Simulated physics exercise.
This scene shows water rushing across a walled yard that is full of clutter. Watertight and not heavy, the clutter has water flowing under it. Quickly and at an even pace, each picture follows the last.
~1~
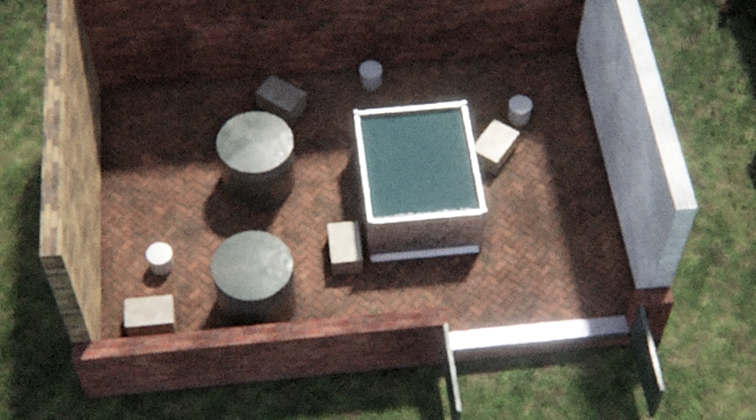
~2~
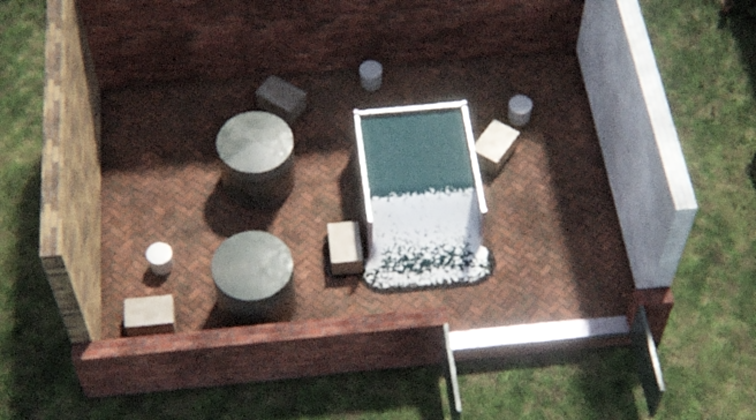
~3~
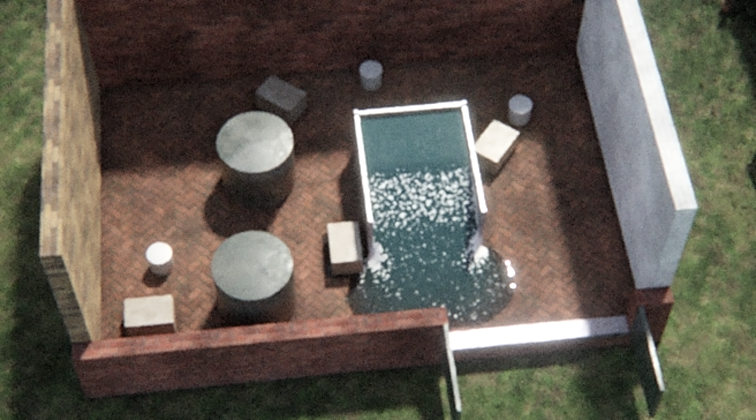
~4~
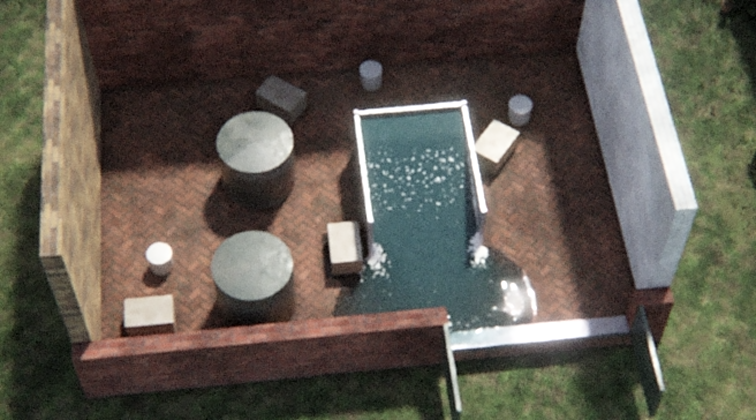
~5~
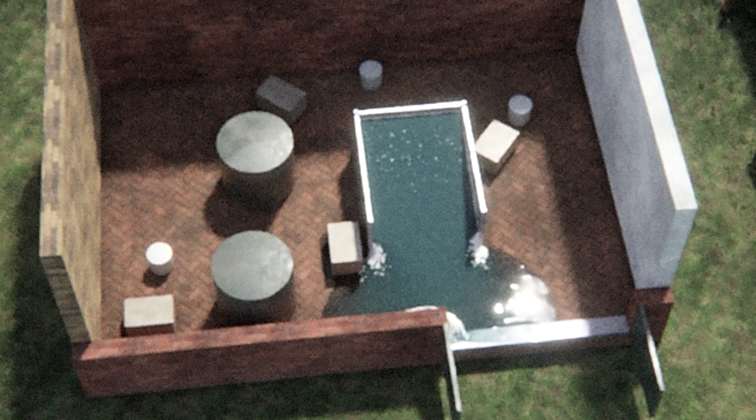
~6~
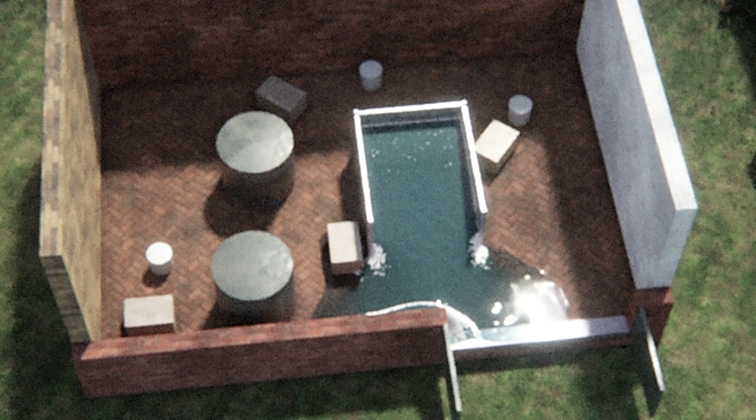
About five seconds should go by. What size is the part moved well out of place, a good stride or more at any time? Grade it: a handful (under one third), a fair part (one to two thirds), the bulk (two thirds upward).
A handful.
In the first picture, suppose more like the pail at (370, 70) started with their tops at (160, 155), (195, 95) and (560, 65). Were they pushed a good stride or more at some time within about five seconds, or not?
First falls short; second falls short; third falls short.
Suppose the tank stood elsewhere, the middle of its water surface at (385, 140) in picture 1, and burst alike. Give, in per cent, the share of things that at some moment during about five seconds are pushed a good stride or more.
That comes out at some 10 %.
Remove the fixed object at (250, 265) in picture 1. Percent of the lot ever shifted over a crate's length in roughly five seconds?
The share comes to about 30 percent.
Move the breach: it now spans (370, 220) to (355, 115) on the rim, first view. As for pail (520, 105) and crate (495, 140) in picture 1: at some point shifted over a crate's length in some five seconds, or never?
The first one came up short, the second came up short.
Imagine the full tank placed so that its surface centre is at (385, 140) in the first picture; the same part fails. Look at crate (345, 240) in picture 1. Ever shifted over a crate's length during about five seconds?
Travelled that far.
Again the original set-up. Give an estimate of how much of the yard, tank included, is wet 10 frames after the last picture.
I'd put it near 35 percent.
A moment on, 0 of 7 are well off their spots; 0 afloat.
Next, 0 of 7 are well off their spots; 0 afloat.
Later, 0 of 7 are well off their spots; 0 afloat.
In the end, 0 of 7 are well off their spots, and 0 have been at some point; 0 afloat.
